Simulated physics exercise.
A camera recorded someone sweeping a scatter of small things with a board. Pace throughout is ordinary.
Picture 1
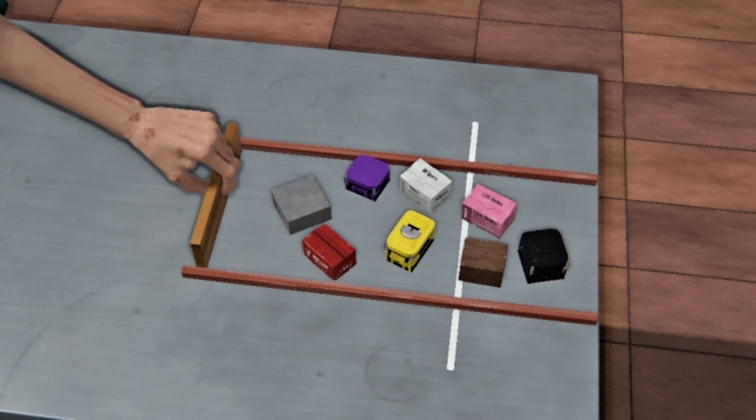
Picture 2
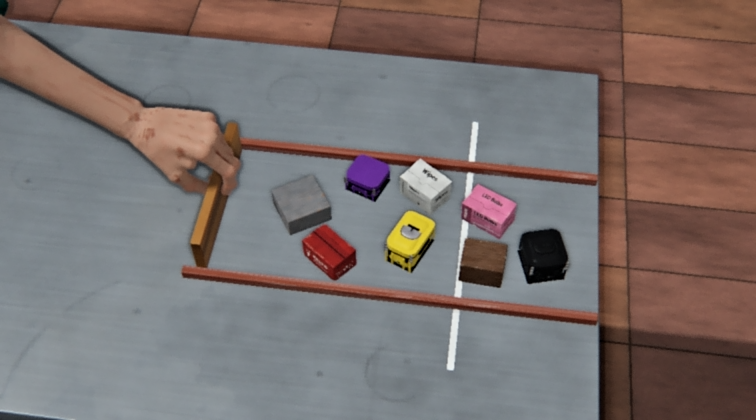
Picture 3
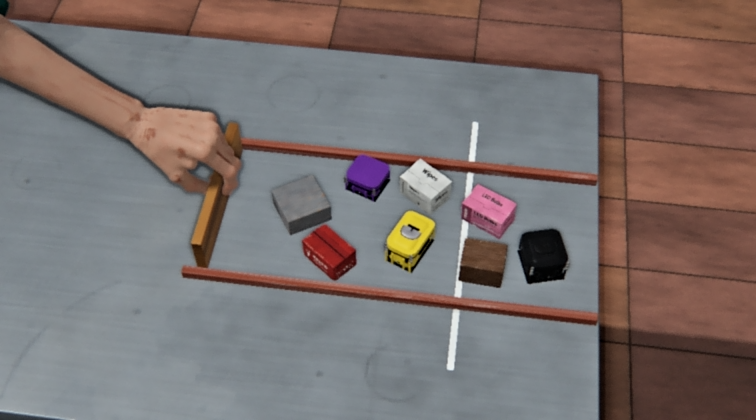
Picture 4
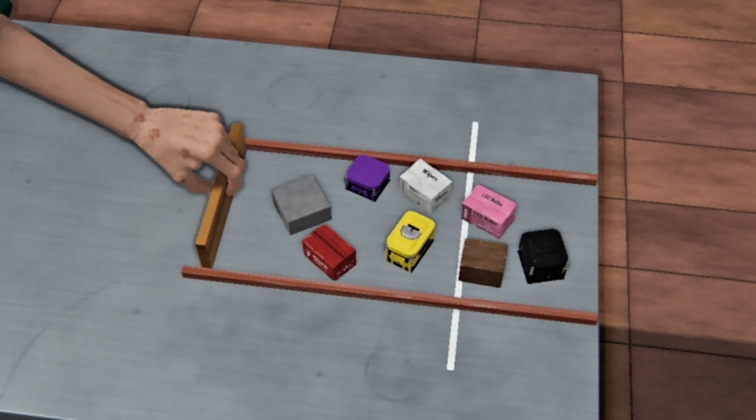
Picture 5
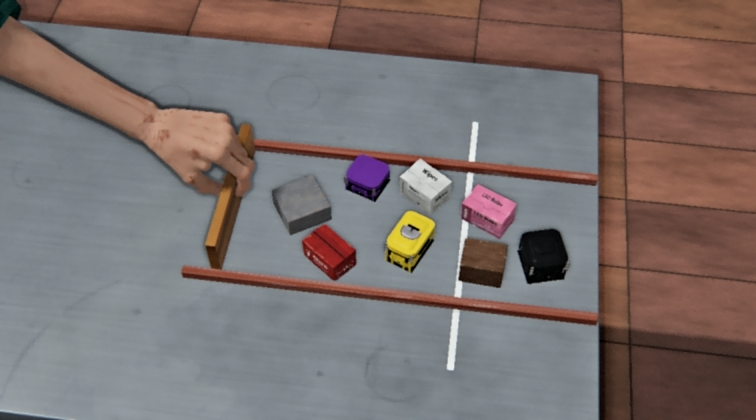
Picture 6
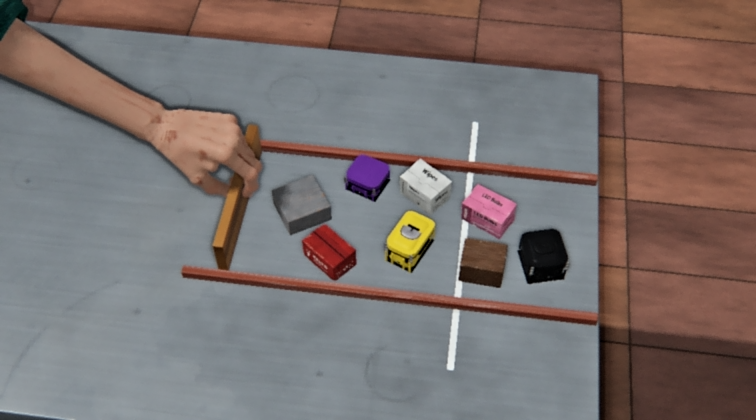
On a grey table, a hand slides a wooden board slightly right toward scattered small objects.
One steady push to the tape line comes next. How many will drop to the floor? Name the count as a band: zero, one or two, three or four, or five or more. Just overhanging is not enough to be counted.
The count falls in the zero band.
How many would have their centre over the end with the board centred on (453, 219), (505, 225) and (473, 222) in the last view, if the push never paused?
Going through the three positions, you'd get 0, 1 and 0.
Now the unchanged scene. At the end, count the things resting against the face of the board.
At rest, 3 are in contact.
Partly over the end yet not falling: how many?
Count of overhanging things: 1.
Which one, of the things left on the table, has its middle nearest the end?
Foremost: The black case.
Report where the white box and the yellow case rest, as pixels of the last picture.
The white box finishes at (529, 191); the yellow case finishes at (524, 258).
Soon after, none off yet; black case at rest near (543, 256); pink box at rest near (489, 211); brown block at rest near (483, 263).
At rest, the number that fall off is zero.
